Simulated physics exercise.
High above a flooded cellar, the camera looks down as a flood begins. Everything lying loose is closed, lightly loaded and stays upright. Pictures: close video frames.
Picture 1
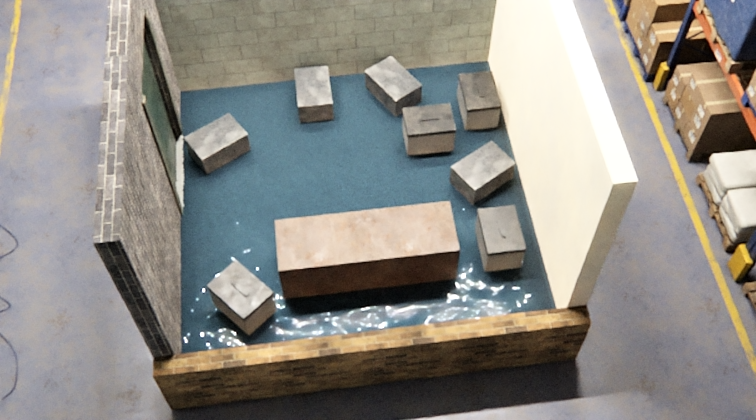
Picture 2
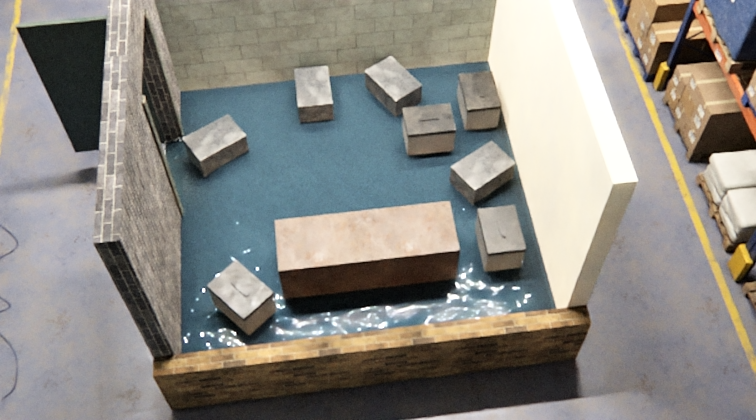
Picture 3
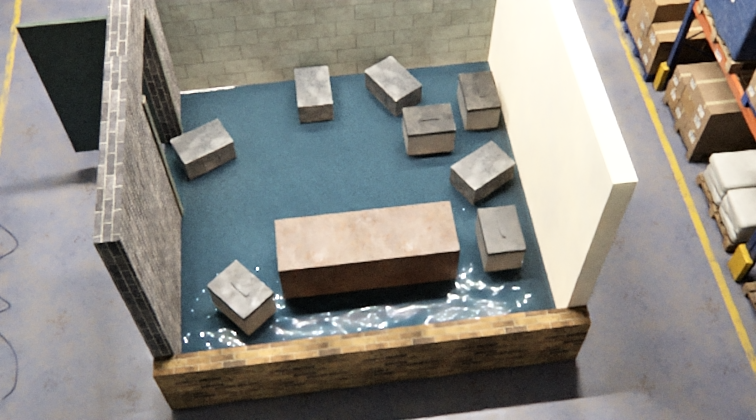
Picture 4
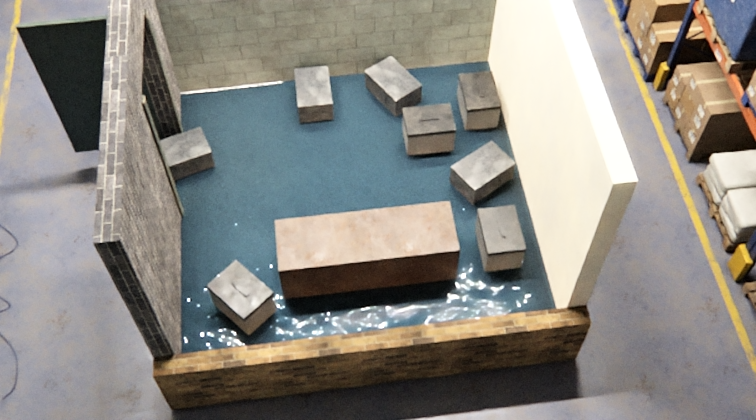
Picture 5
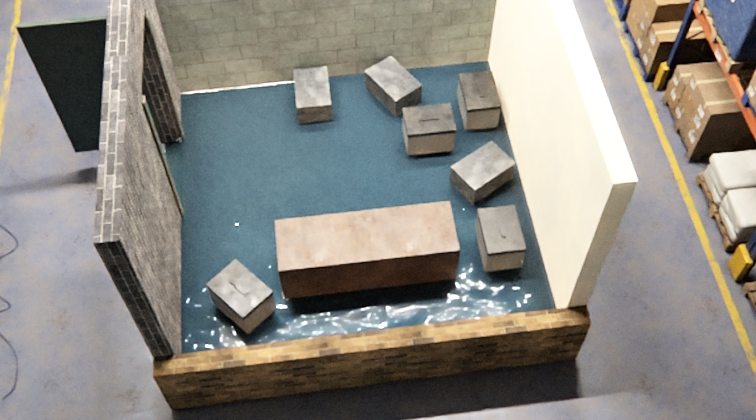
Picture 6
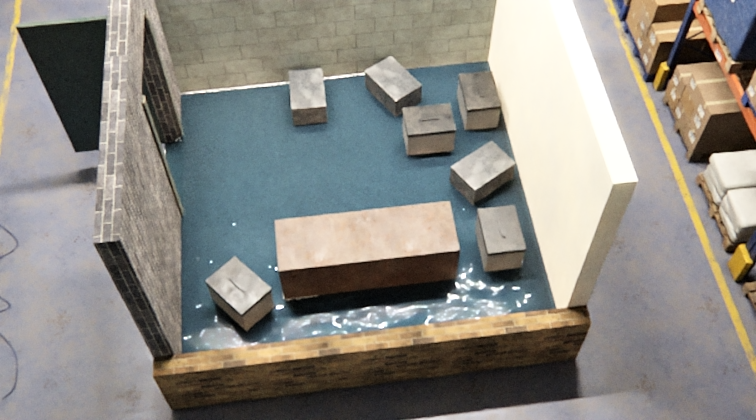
A dark panel in the left brick wall swings outward from a flooded, open-topped room where grey boxes surround a long brown block. The grey box nearest the opening then drifts left through it and out of view, and afterward the box by the back wall shifts slightly left.
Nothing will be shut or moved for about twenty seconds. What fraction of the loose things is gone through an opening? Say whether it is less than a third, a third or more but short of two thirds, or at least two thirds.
It is a third or more but short of two thirds.
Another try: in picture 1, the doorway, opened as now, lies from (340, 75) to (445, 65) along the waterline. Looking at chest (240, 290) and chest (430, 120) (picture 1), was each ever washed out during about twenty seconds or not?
First retained, second lost.
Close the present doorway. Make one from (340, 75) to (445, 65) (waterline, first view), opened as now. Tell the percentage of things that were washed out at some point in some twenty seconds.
Roughly 90 per cent.
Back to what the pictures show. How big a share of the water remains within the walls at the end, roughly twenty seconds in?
Estimate: Roughly 46 %.
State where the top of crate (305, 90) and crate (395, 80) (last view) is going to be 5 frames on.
I'd say around (268, 91) for the first and around (366, 81) for the second.
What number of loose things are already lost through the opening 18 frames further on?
Total: 1.
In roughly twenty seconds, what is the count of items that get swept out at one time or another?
That works out to 3.
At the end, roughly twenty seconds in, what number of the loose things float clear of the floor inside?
Exactly 5 of them.
A moment on, 1 of 8 are out; 7 afloat.
Next, 1 of 8 are out; 7 afloat.
Later, 3 of 8 are out; 5 afloat.
In the end, 3 of 8 are out; 5 afloat.
